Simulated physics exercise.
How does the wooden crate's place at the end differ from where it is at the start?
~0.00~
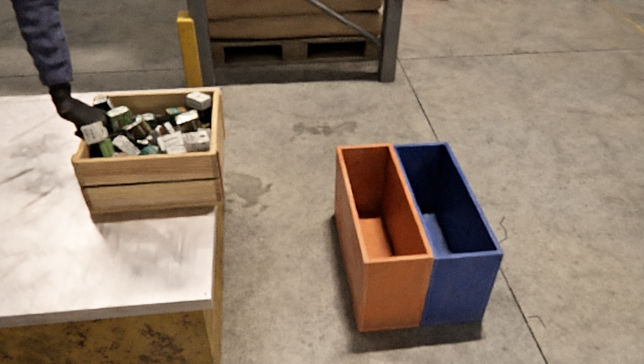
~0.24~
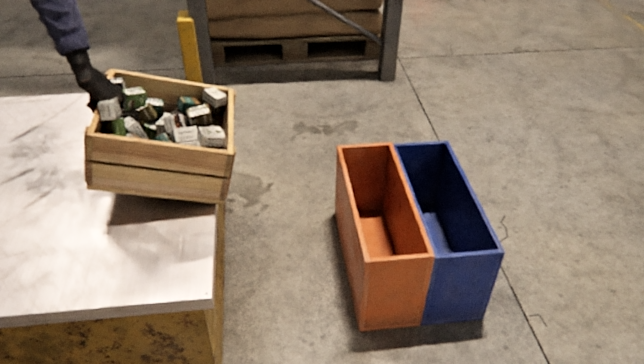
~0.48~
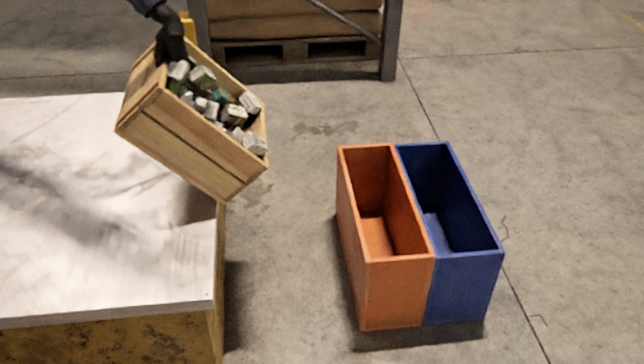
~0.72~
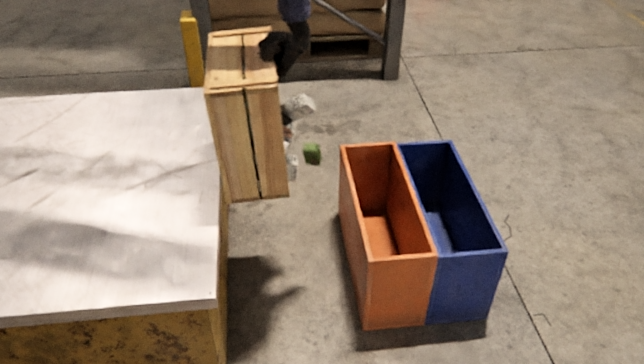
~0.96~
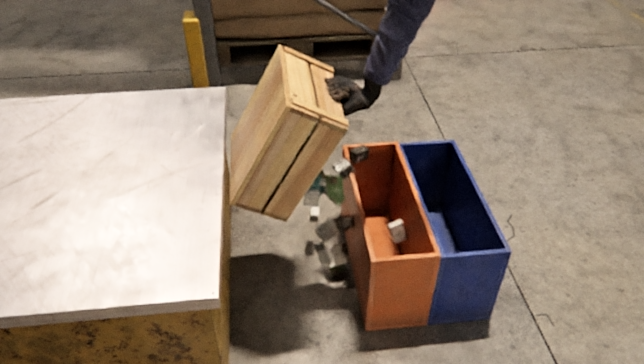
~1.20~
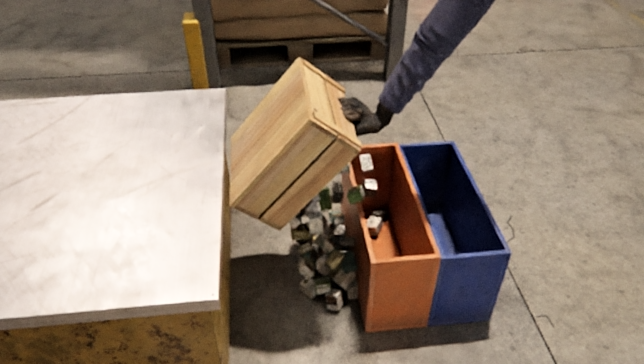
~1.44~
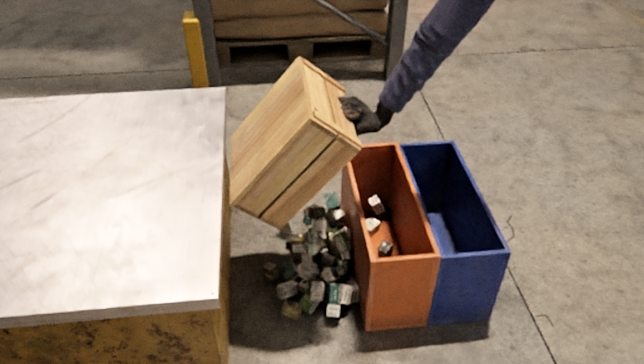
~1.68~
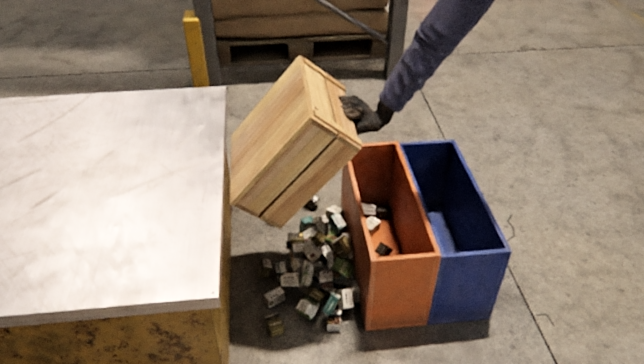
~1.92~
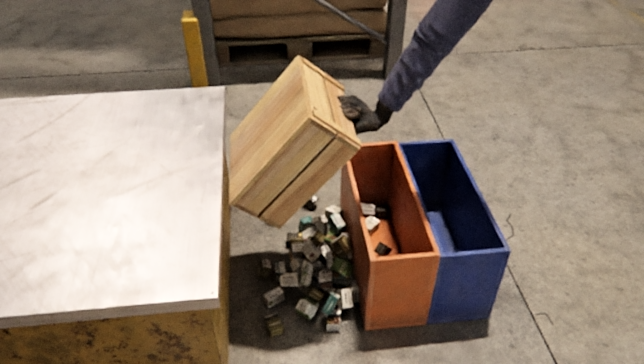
At the start the crate rests on the right end of the bench, and at the end it is held in the air off to the right, tipped over above the gap between the bench and the orange bin.
